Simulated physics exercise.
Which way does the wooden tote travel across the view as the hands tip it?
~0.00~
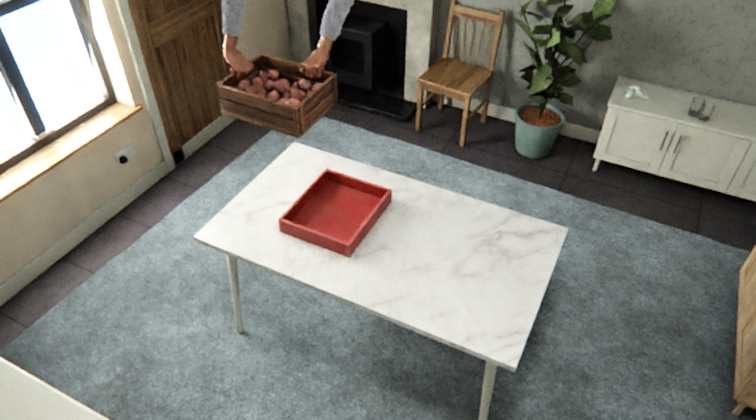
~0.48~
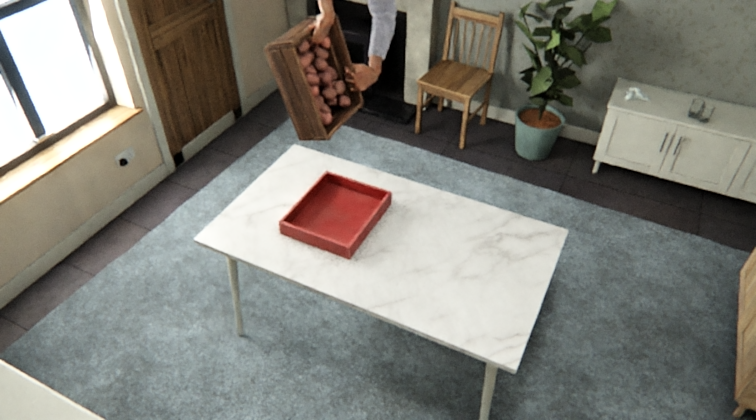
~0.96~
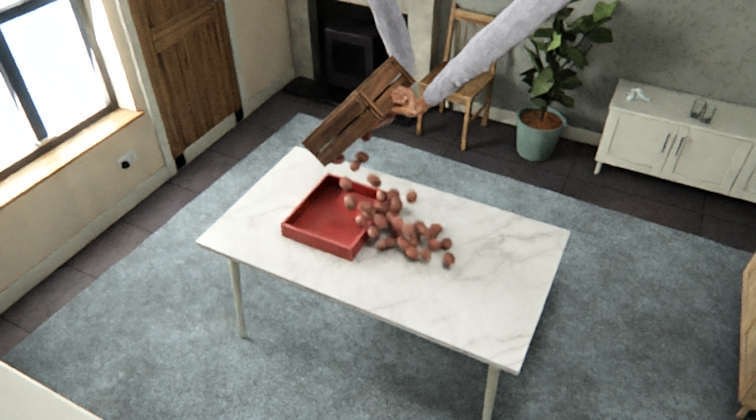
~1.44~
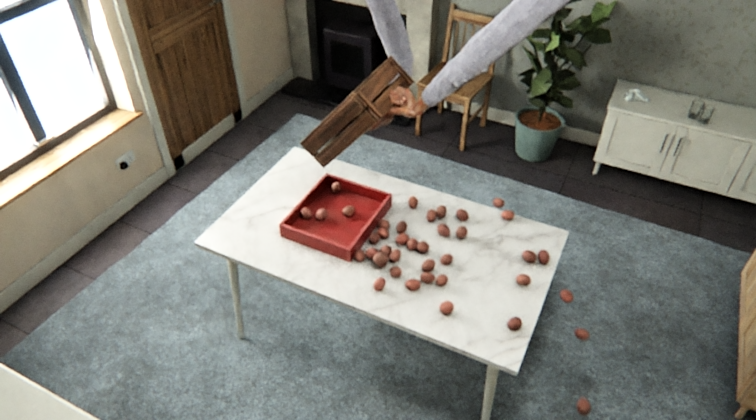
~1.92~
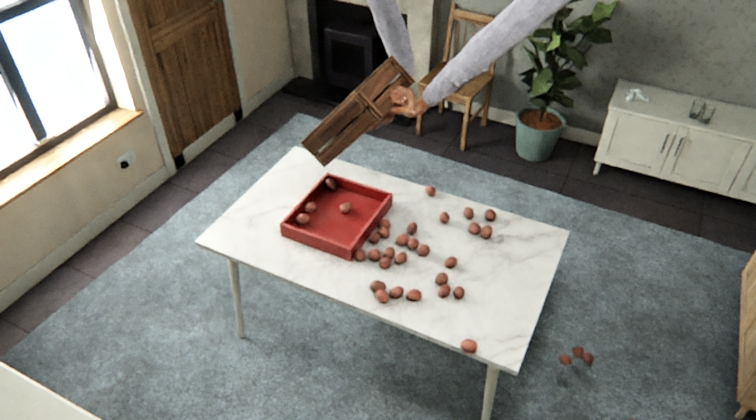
The wooden tote moves to the right as it is tipped.
